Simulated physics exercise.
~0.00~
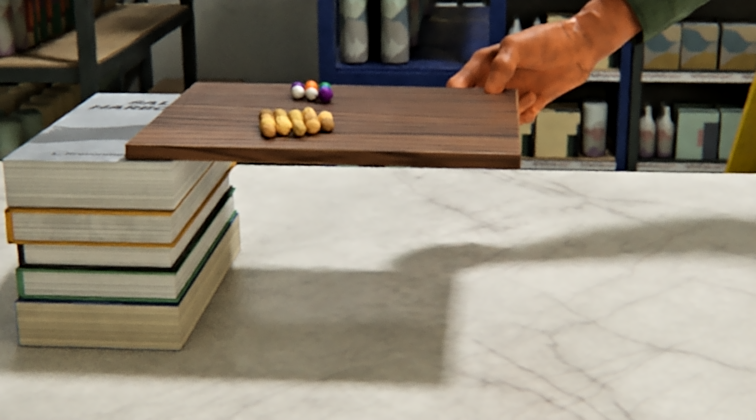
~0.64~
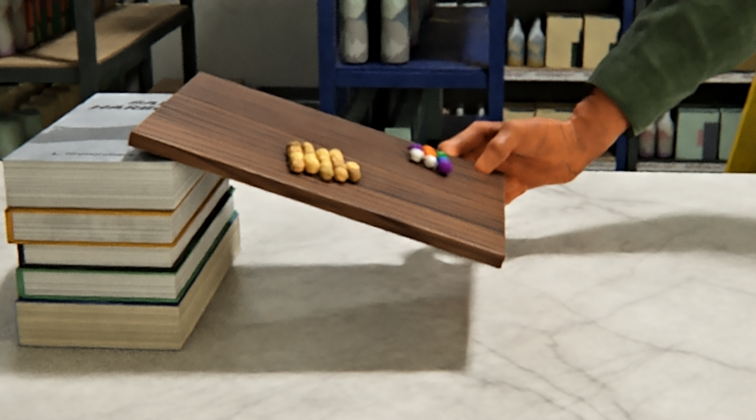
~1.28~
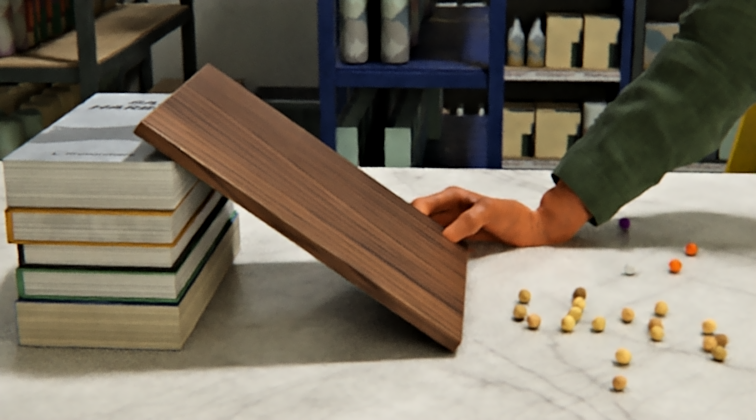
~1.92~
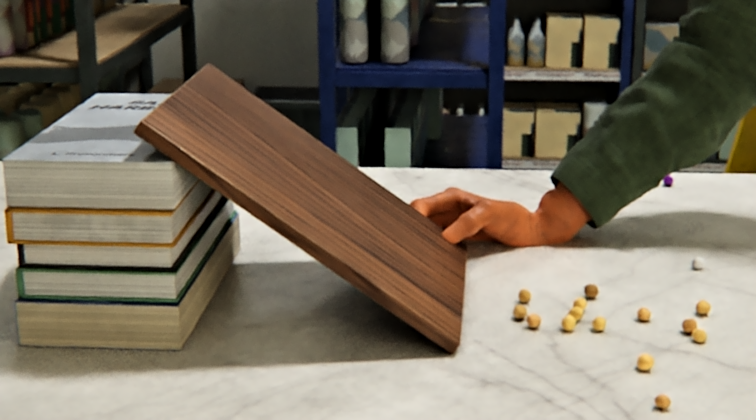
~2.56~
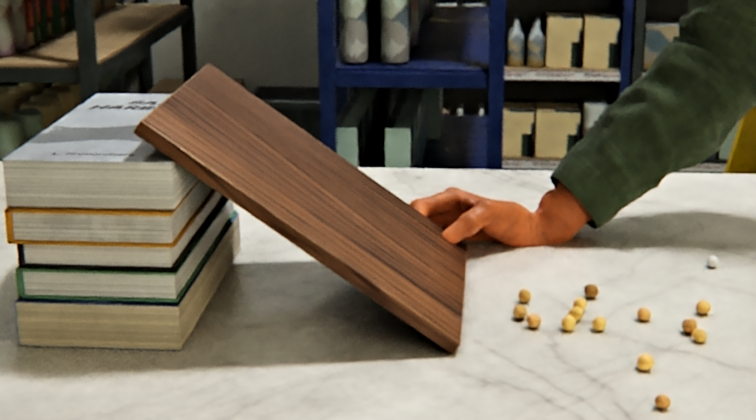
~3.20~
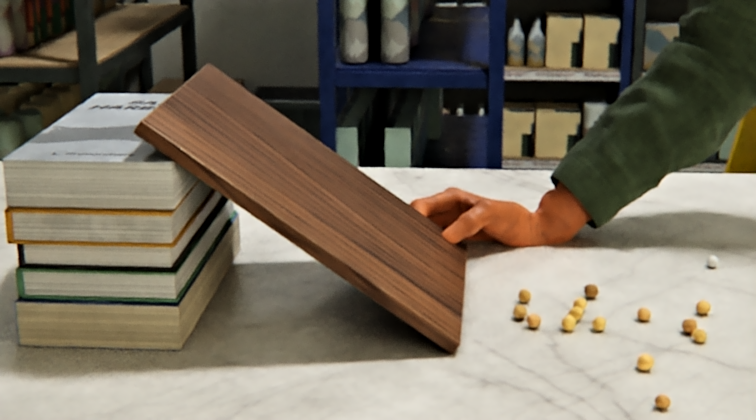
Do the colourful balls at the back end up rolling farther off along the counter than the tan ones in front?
Yes, the colourful balls roll farther, with only a white one still in view at the right. The tan balls stay scattered on the counter closer to the board.
